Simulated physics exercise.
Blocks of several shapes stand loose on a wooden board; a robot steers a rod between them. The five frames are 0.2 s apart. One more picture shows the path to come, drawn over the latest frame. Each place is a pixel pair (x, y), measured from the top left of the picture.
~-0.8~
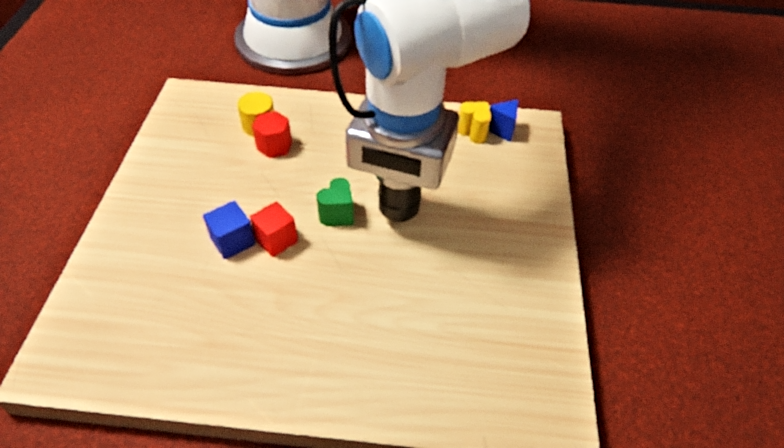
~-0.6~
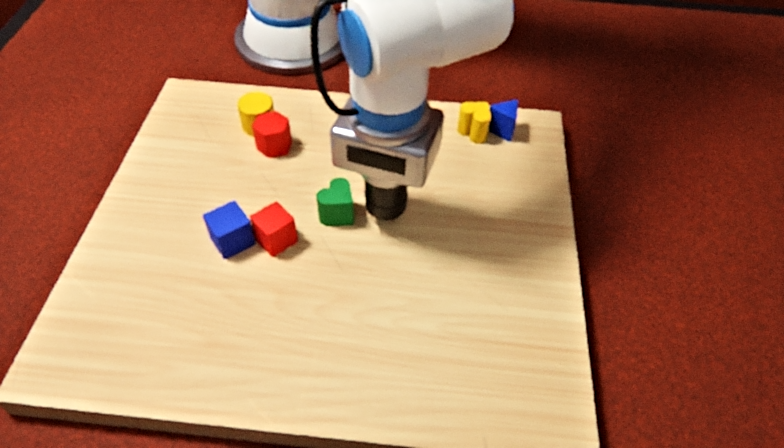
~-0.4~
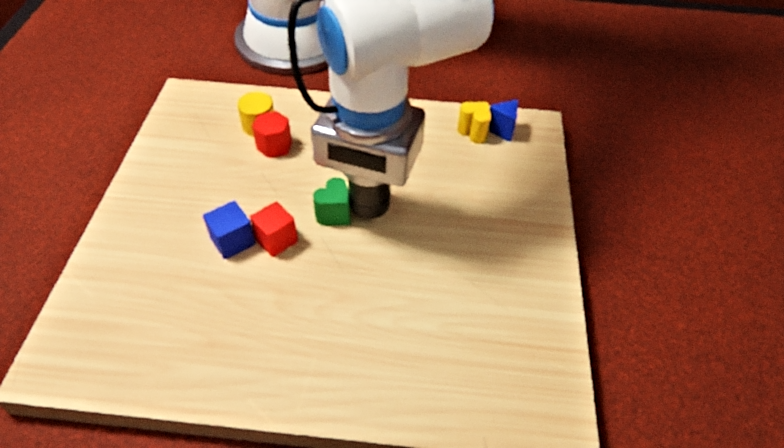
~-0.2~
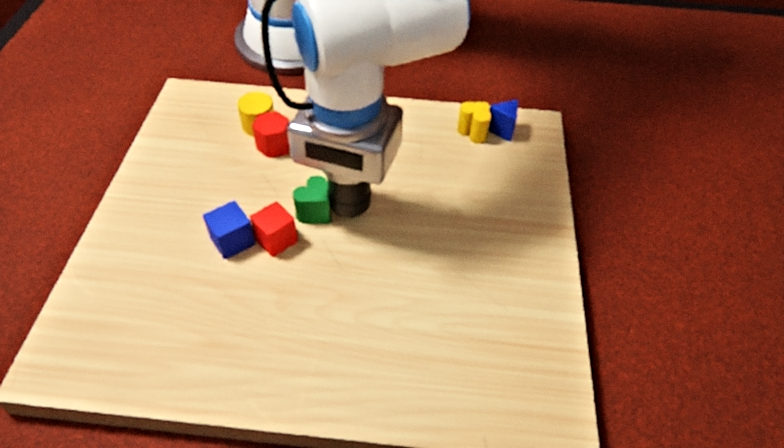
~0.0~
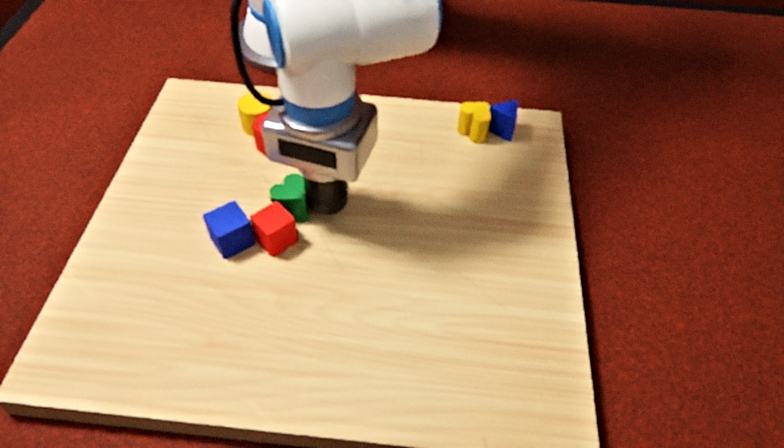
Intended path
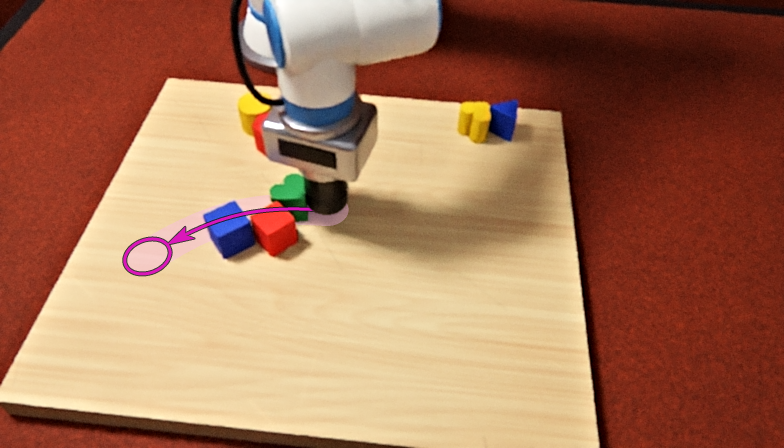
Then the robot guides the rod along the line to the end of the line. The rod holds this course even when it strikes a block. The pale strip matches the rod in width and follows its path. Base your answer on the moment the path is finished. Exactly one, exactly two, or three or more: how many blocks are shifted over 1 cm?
Blocks displaced: 2.
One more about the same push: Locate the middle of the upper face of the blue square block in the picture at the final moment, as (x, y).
Its top middle is near (195, 239).
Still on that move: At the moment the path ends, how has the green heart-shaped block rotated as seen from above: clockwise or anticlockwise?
It swings round clockwise.
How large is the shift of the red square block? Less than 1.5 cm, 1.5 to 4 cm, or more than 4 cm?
That block covers short of 1.5 cm.
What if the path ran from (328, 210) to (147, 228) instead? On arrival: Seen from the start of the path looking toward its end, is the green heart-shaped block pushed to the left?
No - that is not the case.
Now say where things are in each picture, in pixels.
In the first picture, rod's lower end at (399, 207); blue square block at (226, 218); red hexagon at (271, 122); red square block at (272, 217); green heart-shaped block at (336, 192).
In the second picture, rod at (386, 206); blocks still.
In the third picture, rod at (369, 204); green heart-shaped block at (333, 192).
In the fourth picture, rod at (350, 202); green heart-shaped block at (313, 190).
In the fifth picture, rod at (327, 200); blue square block at (226, 218); red hexagon partly hidden; red square block at (272, 217); green heart-shaped block at (290, 188).
Drawn move, from (328, 210) over (267, 210) and (206, 225) to (148, 256).
What follows on the original path. One third of the way, rod at (265, 200); blue square block at (224, 220), turned 15° clockwise; red square block at (267, 219), turned 30° anticlockwise; green heart-shaped block at (226, 185), turned 15° clockwise.
Two thirds of the way, rod at (203, 216); blue square block at (202, 234), turned 55° anticlockwise; red square block at (267, 219), turned 30° anticlockwise; green heart-shaped block at (168, 190), turned 45° clockwise.
At the end, rod at (143, 246); blue square block at (195, 239), turned 90° anticlockwise; red hexagon still; red square block at (267, 219), turned 30° anticlockwise; green heart-shaped block at (160, 190), turned 60° clockwise.
